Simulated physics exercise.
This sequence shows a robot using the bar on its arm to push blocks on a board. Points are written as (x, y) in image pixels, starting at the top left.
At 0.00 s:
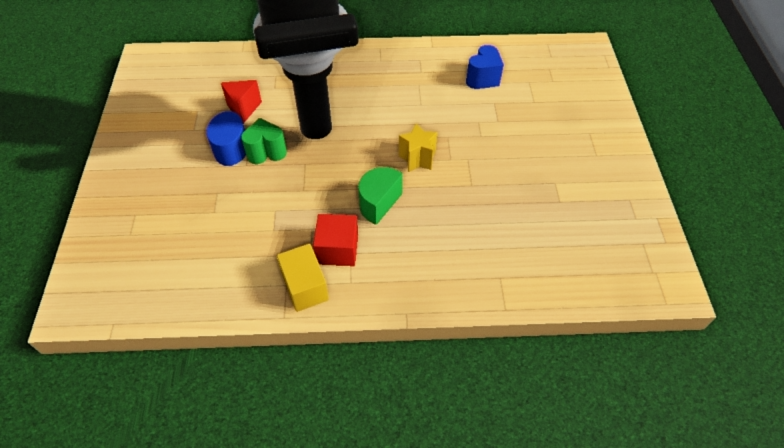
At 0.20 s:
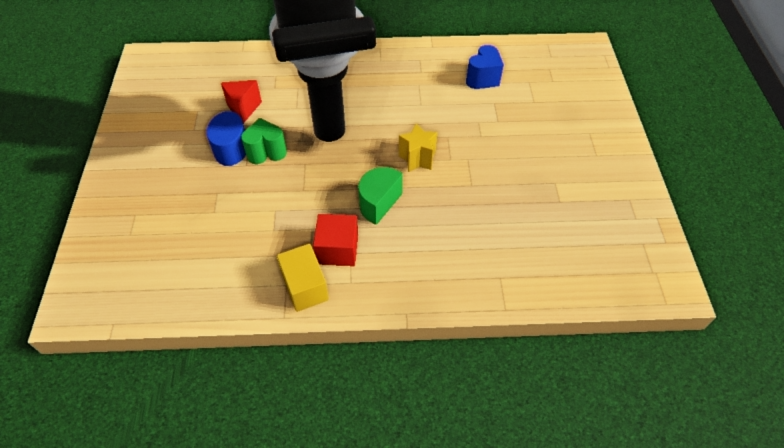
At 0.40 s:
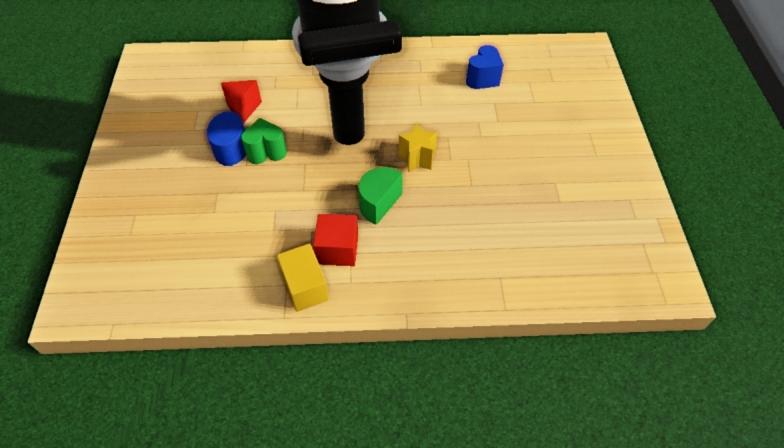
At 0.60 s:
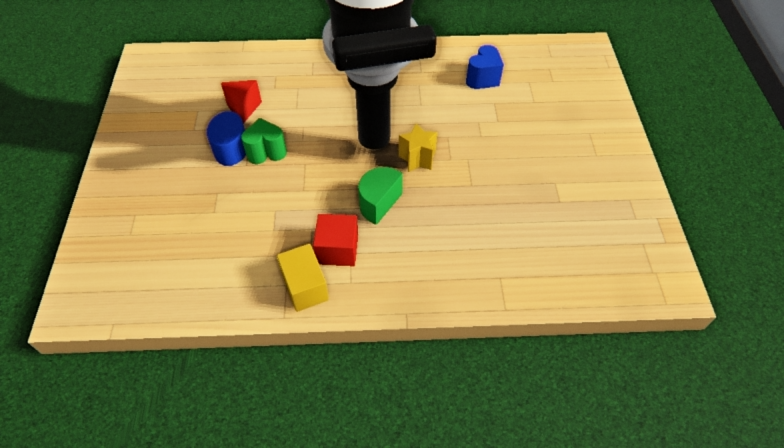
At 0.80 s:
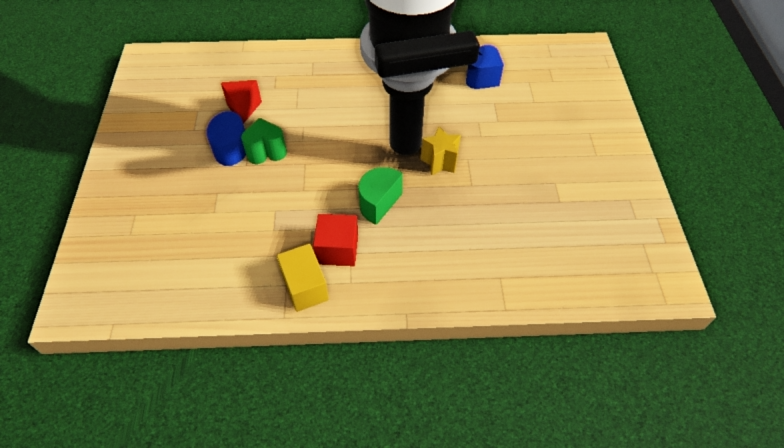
A black robot arm moves right across the board and nudges the yellow star right.
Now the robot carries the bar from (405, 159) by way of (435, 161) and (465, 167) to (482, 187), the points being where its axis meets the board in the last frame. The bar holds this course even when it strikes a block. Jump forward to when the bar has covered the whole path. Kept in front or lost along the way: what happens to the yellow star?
The bar moves past it.
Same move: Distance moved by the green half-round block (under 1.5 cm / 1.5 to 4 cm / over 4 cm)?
Range: Under 1.5 cm.
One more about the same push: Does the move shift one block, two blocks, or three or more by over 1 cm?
The number is one.
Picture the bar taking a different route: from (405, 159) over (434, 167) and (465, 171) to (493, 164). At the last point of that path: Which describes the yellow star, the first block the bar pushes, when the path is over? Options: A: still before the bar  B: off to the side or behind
It's A.
On the path given first. One third of the way, bar (437, 145); yellow star (474, 145).
Two thirds of the way, bar (467, 151); yellow star (505, 153), turned 15° clockwise.
At the end, bar (485, 172); green half-round block in place; yellow star (522, 162), turned 30° anticlockwise.
